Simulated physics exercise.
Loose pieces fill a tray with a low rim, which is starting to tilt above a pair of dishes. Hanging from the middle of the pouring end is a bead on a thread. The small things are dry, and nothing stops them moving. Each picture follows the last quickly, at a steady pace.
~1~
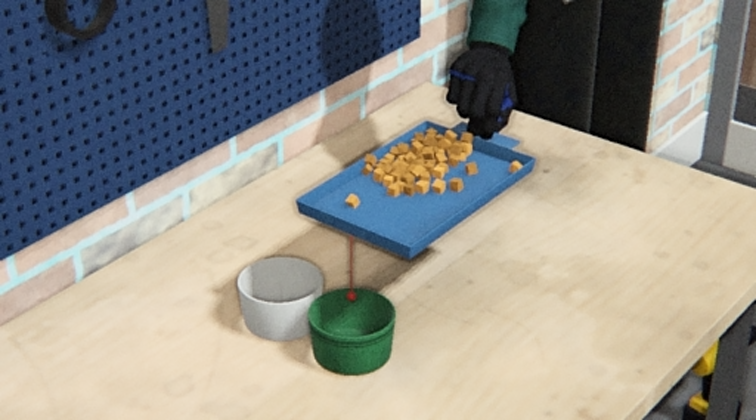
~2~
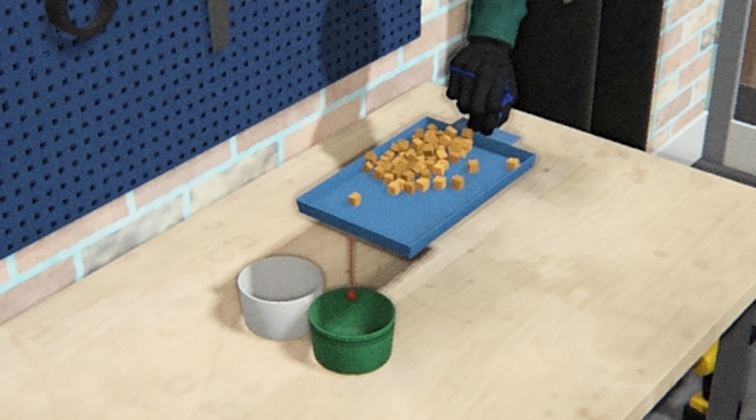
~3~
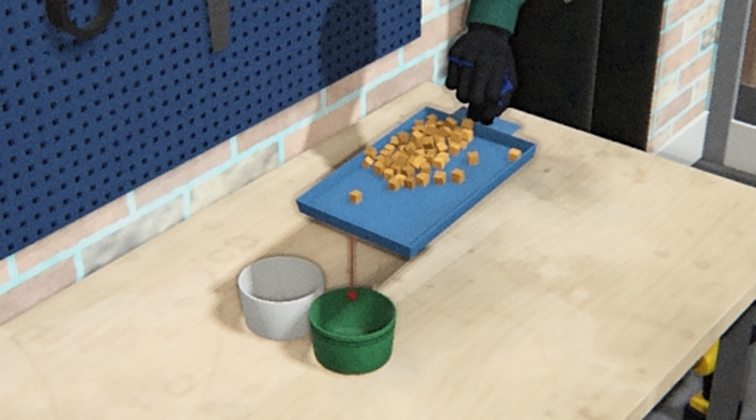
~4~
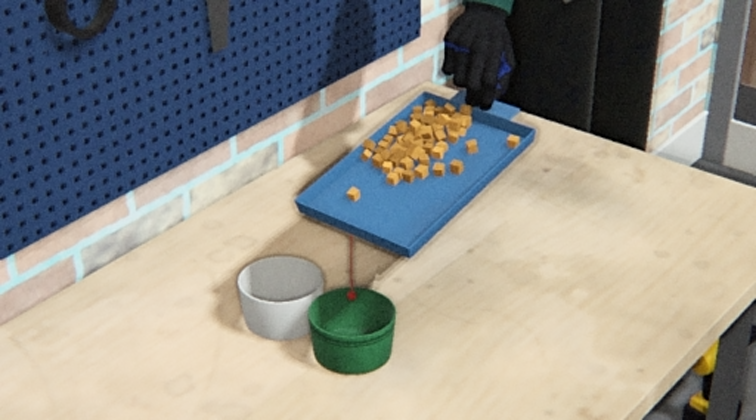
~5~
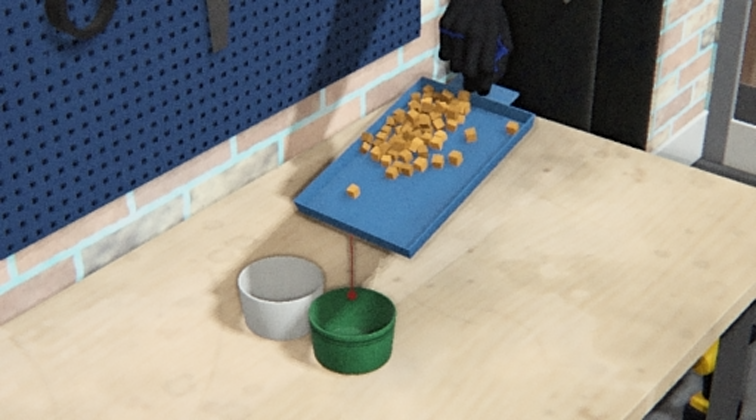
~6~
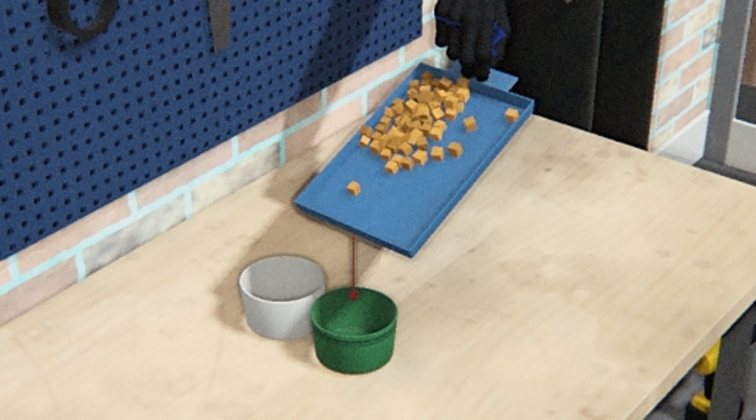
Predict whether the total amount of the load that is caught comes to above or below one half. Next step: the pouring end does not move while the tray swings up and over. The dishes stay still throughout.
The total caught comes to below one half.
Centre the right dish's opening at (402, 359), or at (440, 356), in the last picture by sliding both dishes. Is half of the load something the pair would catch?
At place one in excess of half; at place two not up to half.
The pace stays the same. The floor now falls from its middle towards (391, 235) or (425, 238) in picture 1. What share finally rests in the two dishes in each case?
About 10 % and about 20 %.
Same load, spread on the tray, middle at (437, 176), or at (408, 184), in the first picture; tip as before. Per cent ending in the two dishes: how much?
You'd get near 20 percent first and near 10 percent next.
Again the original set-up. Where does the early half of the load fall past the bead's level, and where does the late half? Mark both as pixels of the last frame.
Early half (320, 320), late half (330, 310).
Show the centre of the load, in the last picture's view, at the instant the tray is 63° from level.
Mark it at roughly (349, 207) in the final frame.
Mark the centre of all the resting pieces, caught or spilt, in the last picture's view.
Near (300, 396).
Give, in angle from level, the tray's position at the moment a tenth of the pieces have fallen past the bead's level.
Angle: Approx. 70 degrees.
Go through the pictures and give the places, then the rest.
The first frame shows corners of the pouring end at (299, 200) and (410, 245), level; middle of the load at (422, 159), croutons; left dish at (253, 315); right dish at (325, 349); bead on its thread at (351, 296).
The second frame shows corners of the pouring end at (299, 199) and (410, 244), level; middle of the load at (422, 155).
The third frame shows corners of the pouring end at (299, 199) and (410, 245), tipped barely, level across its low end; middle of the load at (422, 148).
The fourth frame shows corners of the pouring end at (298, 200) and (409, 246), tipped a little, level across its low end; middle of the load at (421, 137).
The fifth frame shows corners of the pouring end at (297, 200) and (408, 247), tipped clearly, level across its low end; middle of the load at (419, 127).
The sixth frame shows corners of the pouring end at (298, 201) and (409, 248), tipped clearly, level across its low end; middle of the load at (418, 117); left dish at (255, 314); right dish at (327, 348).
Soon, tray tipped steeply; most on the tray; a small part in the air.
A while on, tray tipped past a quarter turn; about a third on the tray; a small part in the right dish; about half outside both; a stray few in the air.
Towards the end, tray tipped past a quarter turn; about a quarter in the right dish; most outside both.
Finally, tray tipped past a quarter turn; about a quarter in the right dish; none in the left dish; most outside both.
